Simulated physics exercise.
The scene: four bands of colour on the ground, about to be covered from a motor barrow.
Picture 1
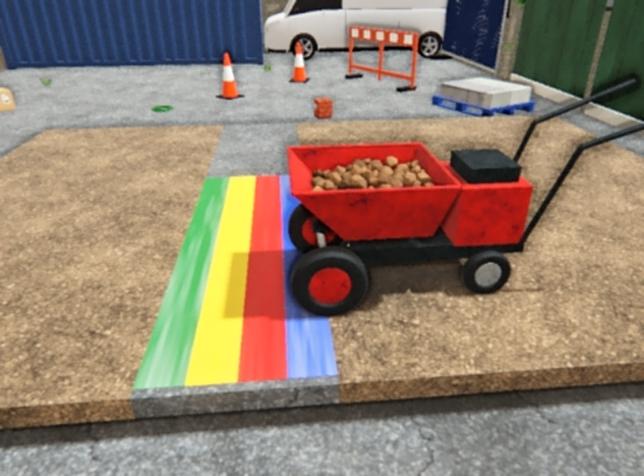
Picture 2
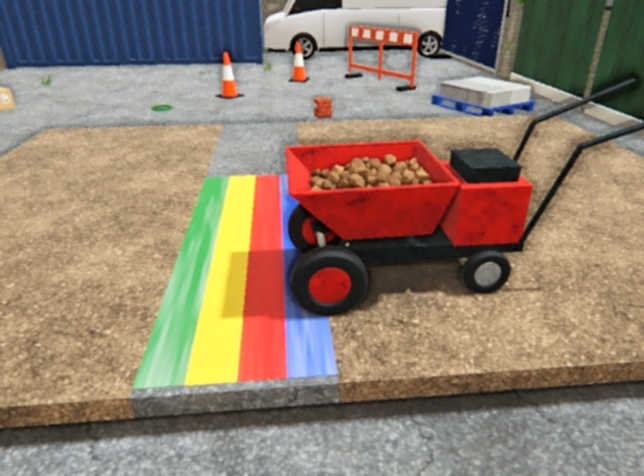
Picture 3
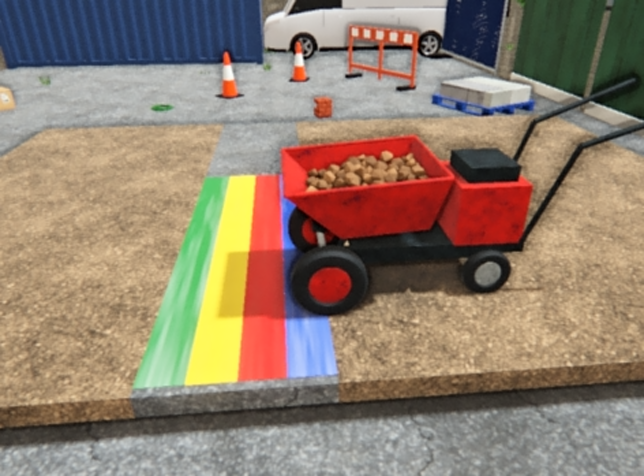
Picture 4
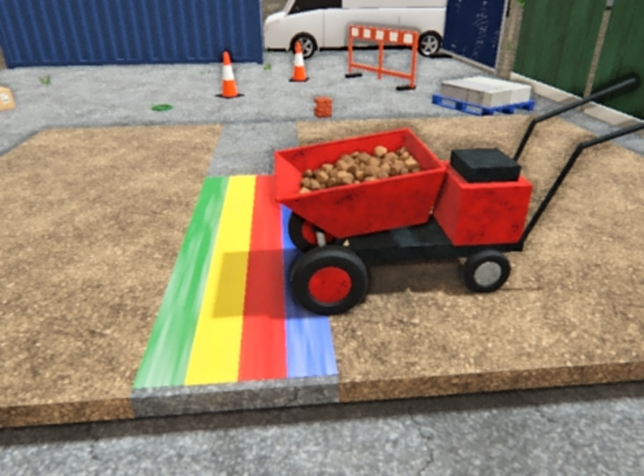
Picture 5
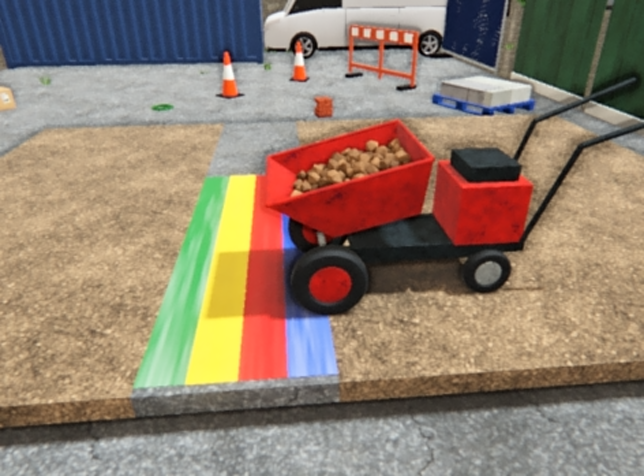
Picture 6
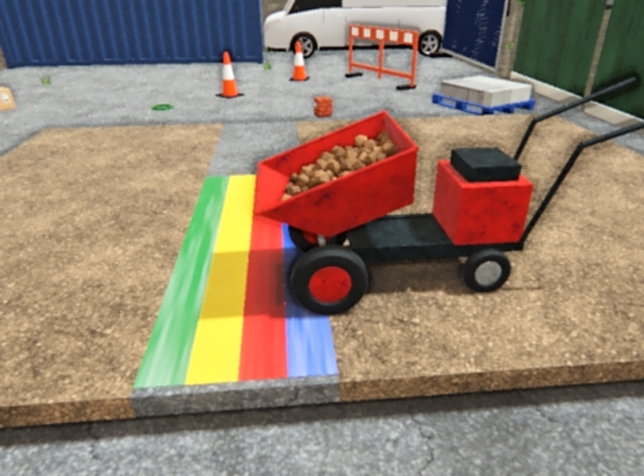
In a paved yard, a red motor barrow's skip of brown clods tilting gradually leftward beside green, yellow, red and blue strips.
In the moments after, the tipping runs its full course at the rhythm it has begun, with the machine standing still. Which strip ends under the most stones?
Most covered: The green band.
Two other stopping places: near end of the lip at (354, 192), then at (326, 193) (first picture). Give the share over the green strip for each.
The first gives 20 %, the second 20 %.
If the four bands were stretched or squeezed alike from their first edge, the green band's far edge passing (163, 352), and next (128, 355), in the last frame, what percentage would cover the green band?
First some 40, then 40 per cent.
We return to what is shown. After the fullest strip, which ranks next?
In second place: Yellow.
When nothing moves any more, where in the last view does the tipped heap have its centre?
Near (188, 282).
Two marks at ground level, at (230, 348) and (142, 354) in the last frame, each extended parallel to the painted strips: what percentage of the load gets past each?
Near 90 % and 20 %.
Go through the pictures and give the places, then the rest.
The first frame shows lip of the skip at (293, 194), level; top of the load at (374, 184), clay clods; blue strip at (309, 340); red strip at (263, 343); yellow strip at (217, 346); green strip at (170, 349).
The second frame shows lip of the skip at (291, 194), tipped barely; top of the load at (373, 183).
The third frame shows lip of the skip at (286, 196), tipped barely; top of the load at (381, 178).
The fourth frame shows lip of the skip at (277, 200), tipped a little; top of the load at (385, 170).
The fifth frame shows lip of the skip at (268, 206), tipped a little; top of the load at (376, 164).
The sixth frame shows lip of the skip at (257, 214), tipped clearly; top of the load at (377, 159); blue strip at (309, 338); red strip at (264, 341); yellow strip at (217, 344); green strip at (170, 347).
Soon, skip tipped steeply; all in the skip.
A while on, skip tipped right over; about two thirds in the skip; a small part over the yellow strip; about a quarter over the green strip.
Towards the end, skip tipped right over; a small part in the skip; a stray few over the red strip; about a quarter over the yellow strip; about a third over the green strip; about a quarter off the paint.
Finally, skip tipped right over; a small part in the skip; none over the blue strip; a stray few over the red strip; about a quarter over the yellow strip; about a third over the green strip; about a quarter off the paint.
